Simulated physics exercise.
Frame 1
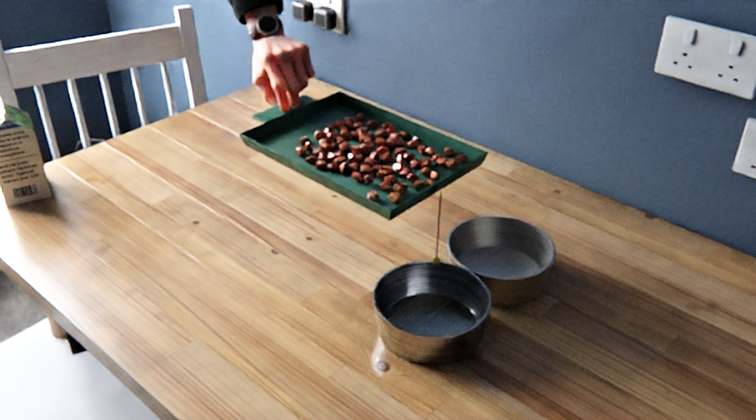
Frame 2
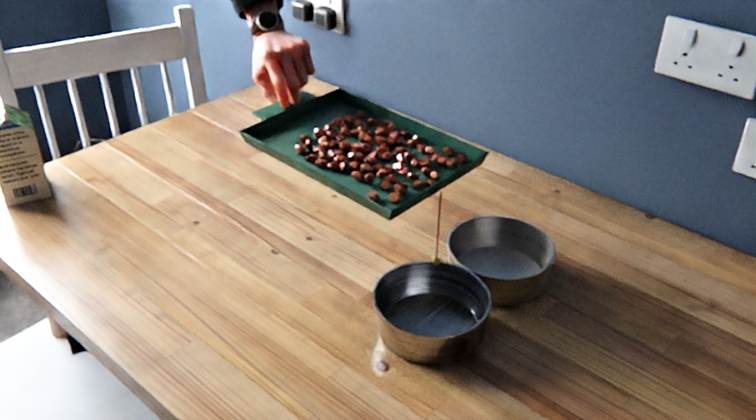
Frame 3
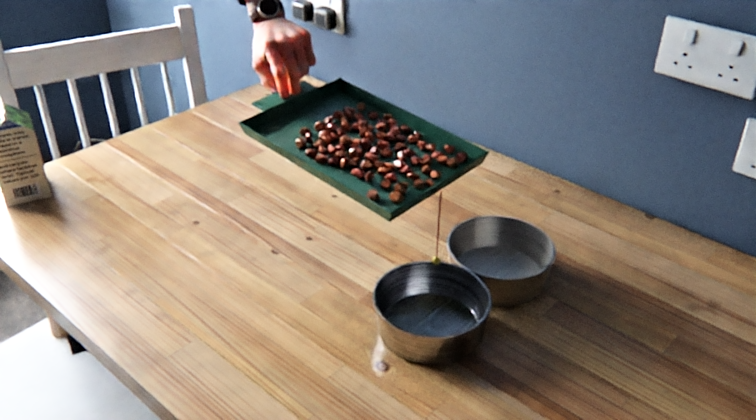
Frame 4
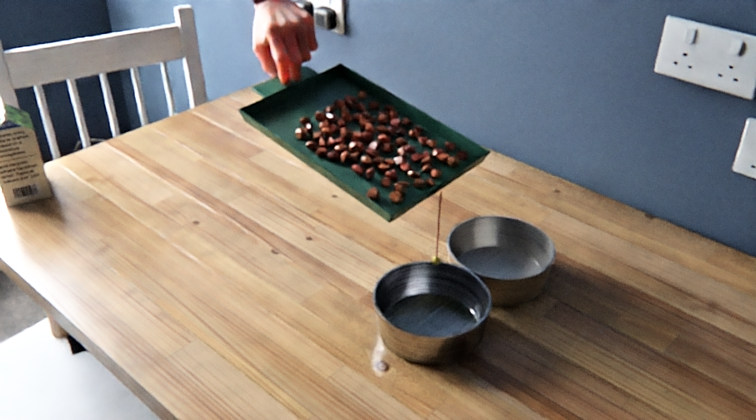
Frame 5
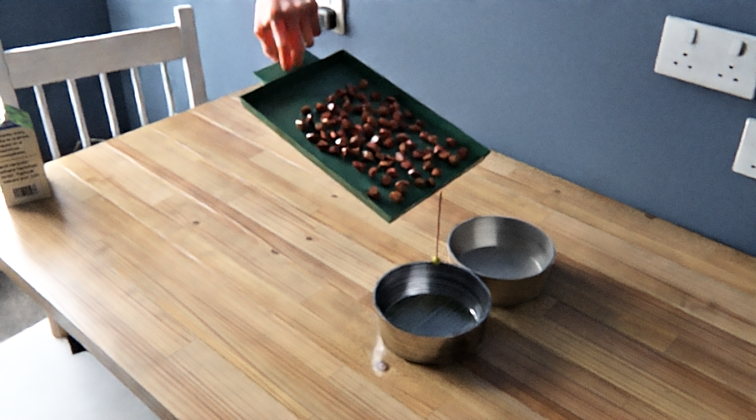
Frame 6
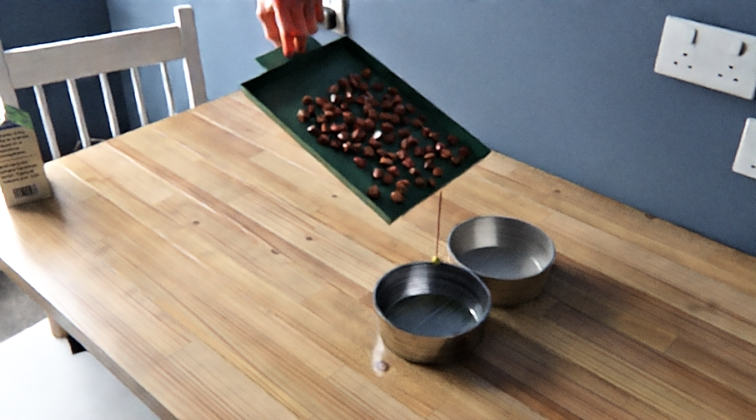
A shallow green tray of small reddish-brown pieces starts out nearly level above two metal dishes on a wooden table, a hand at its far end. The hand rises, steadily tilting the tray toward its near edge, lowest at the left corner, while the pieces remain spread across it.
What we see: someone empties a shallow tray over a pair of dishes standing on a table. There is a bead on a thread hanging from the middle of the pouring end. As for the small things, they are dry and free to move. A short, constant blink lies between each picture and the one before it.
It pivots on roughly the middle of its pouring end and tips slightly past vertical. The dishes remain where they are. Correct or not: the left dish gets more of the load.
Correct.
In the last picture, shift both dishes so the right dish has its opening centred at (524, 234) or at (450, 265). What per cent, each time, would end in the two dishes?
Try 1: Some 60 %; try 2: Some 70 %.
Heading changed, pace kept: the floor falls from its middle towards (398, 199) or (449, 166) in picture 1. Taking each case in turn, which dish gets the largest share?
Try 1: The left-side dish; try 2: The right-side dish.
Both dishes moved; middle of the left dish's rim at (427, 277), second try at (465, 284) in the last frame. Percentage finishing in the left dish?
First position: Some 60 %; second position: Some 60 %.
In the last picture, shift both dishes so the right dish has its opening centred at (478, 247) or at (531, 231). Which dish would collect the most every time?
Case one: The dish at left. Case two: The dish at left.
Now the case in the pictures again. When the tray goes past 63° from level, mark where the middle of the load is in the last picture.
Load centre: Approx. (419, 183).
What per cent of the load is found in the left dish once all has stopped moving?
My estimate is some 90 %.
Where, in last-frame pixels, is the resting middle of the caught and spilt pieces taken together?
Close to (435, 327) in the last picture.
Shortly afterwards, tray tipped steeply; all but a few on the tray; a little in the air.
Next, tray tipped right over; near a quarter on the tray; near half in the left dish; only a few outside both; near a quarter in the air.
Some moments later, tray tipped past a quarter turn; the bulk in the left dish; only a few in the right dish; a little outside both.
In the end, tray tipped past a quarter turn; the bulk in the left dish; only a few in the right dish; a little outside both.
